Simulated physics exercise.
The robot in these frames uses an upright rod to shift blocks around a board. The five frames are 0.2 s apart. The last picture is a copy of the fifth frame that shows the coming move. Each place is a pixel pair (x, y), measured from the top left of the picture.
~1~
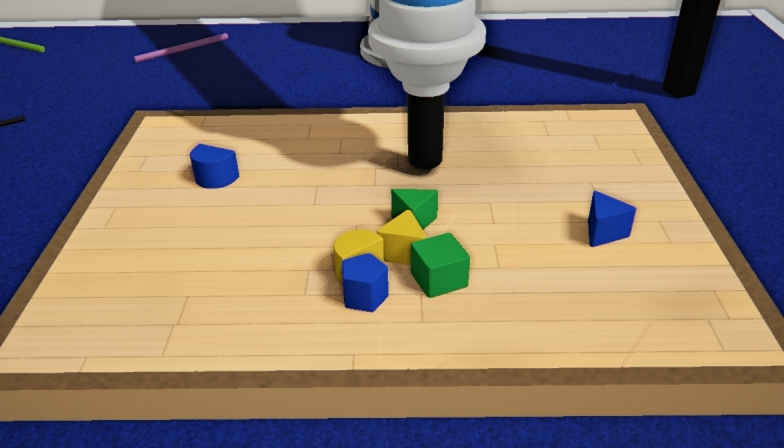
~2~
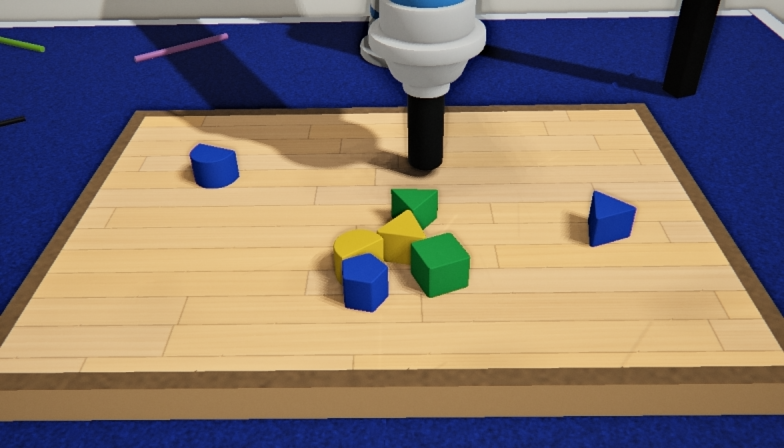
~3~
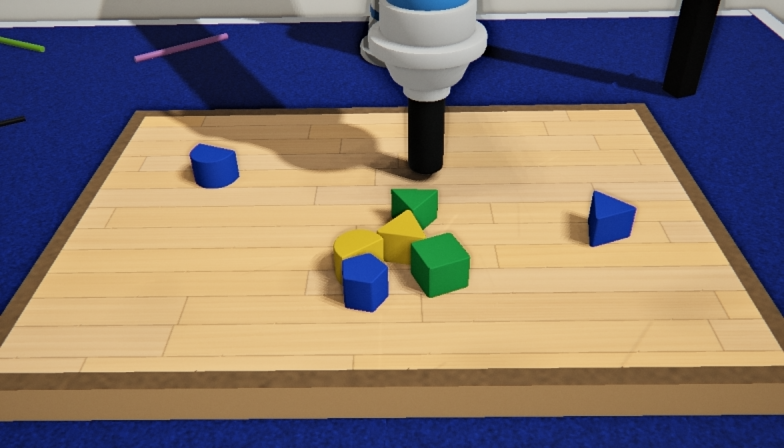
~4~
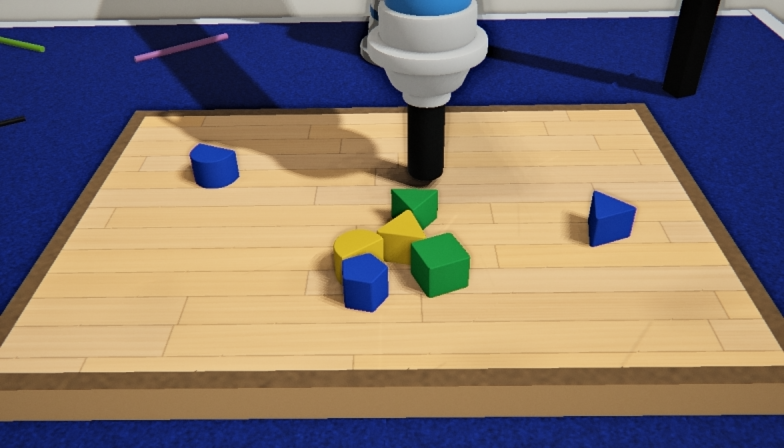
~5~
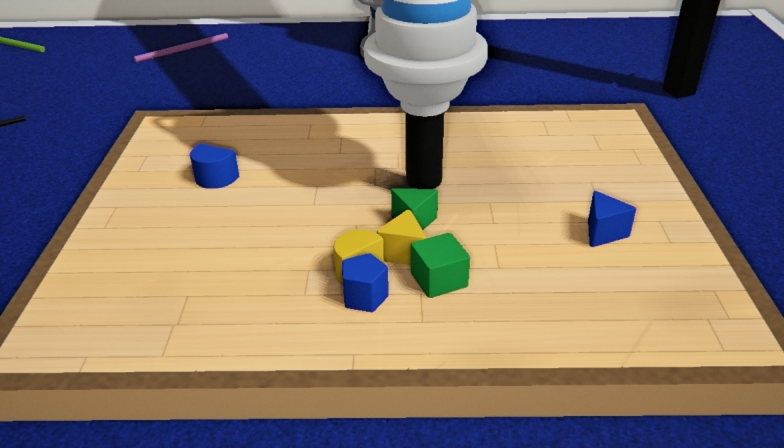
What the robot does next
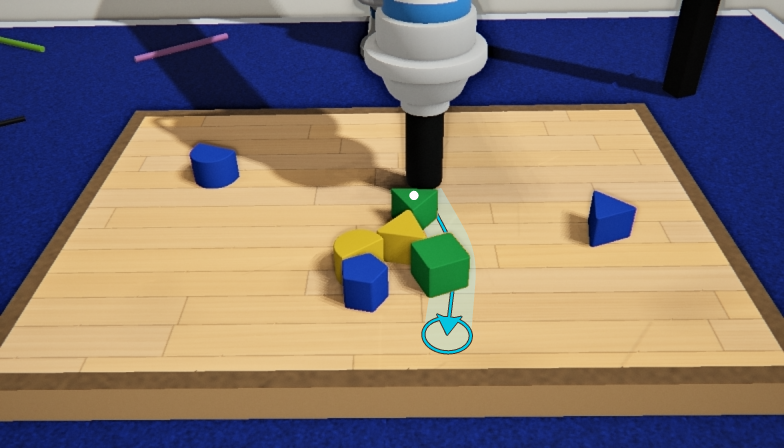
The robot's upright black rod crept slightly toward the green triangular block near the middle of the wooden board, while the yellow, green and blue blocks all stayed where they were.
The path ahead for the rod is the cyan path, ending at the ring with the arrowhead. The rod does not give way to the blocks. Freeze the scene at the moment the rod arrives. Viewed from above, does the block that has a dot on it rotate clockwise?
That would be a yes.
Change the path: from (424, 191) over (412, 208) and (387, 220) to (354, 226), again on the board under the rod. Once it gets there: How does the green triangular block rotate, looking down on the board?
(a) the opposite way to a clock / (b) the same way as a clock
Correct choice: A.
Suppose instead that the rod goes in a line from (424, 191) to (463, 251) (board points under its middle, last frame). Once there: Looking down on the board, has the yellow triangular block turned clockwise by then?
The answer is no.
The line goes from (424, 191) over (445, 230) and (454, 277) to (447, 335); the dot is on the green triangular block.
What follows on the original path. One third of the way, rod at (445, 222); yellow D-shaped block at (352, 244), turned 15° clockwise; yellow triangular block at (397, 227), turned 35° anticlockwise; green triangular block at (413, 207), turned 65° clockwise.
Two thirds of the way, rod at (454, 269); yellow D-shaped block at (352, 244), turned 15° clockwise; yellow triangular block at (396, 227), turned 35° anticlockwise; green triangular block at (412, 207), turned 75° clockwise; green four-sided block at (426, 275), turned 35° clockwise.
At the end, rod at (447, 325); yellow D-shaped block at (352, 244), turned 15° clockwise; yellow triangular block at (396, 227), turned 35° anticlockwise; green triangular block at (412, 207), turned 75° clockwise; green four-sided block at (398, 304), turned 110° clockwise.
